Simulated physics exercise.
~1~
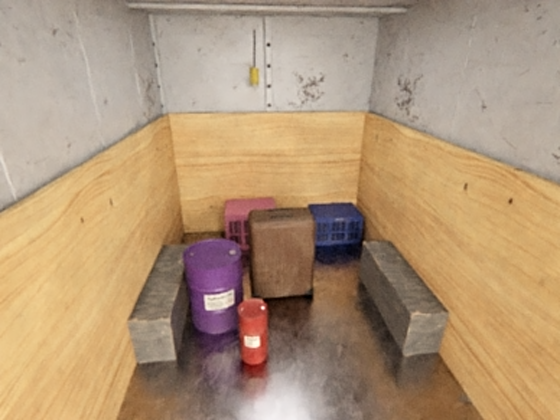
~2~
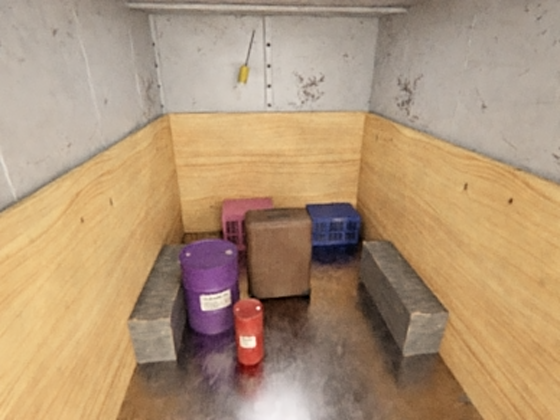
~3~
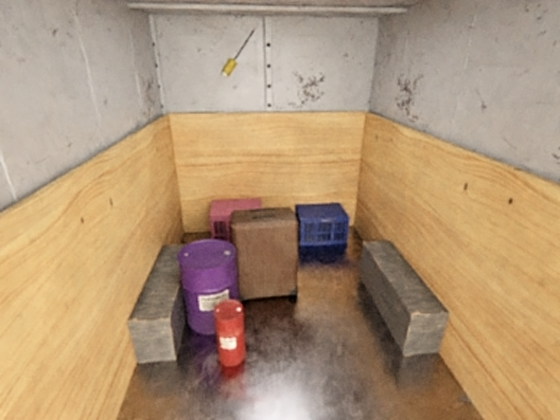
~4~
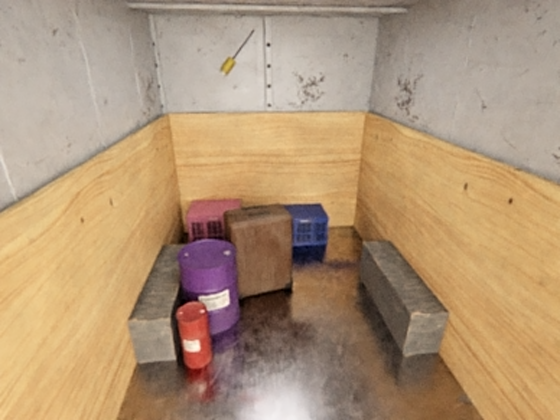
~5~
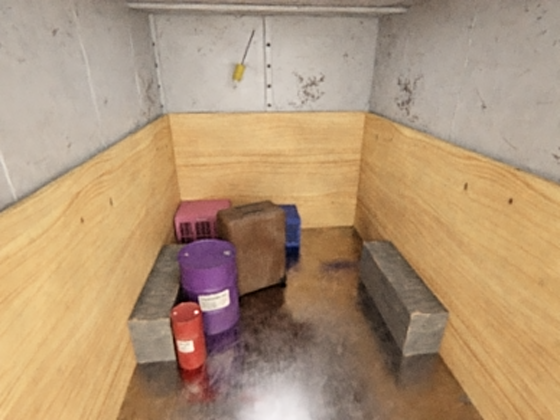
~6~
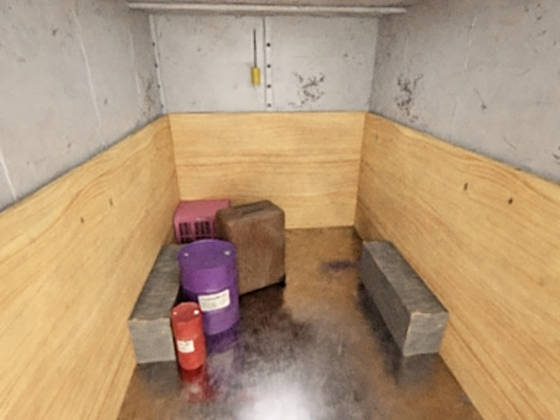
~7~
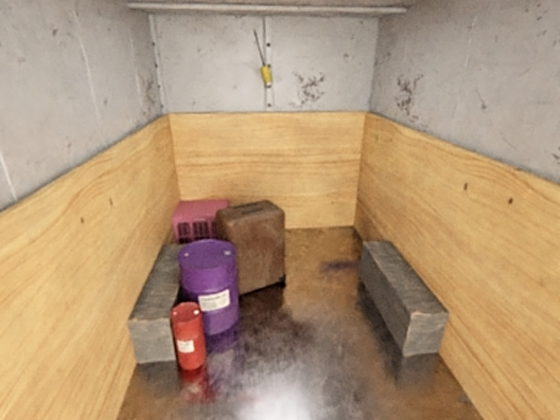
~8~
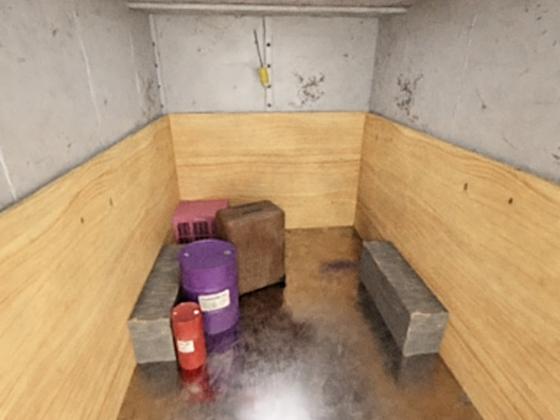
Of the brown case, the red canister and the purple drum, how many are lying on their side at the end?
None of them are. The brown case, the red canister and the purple drum all still stand upright.
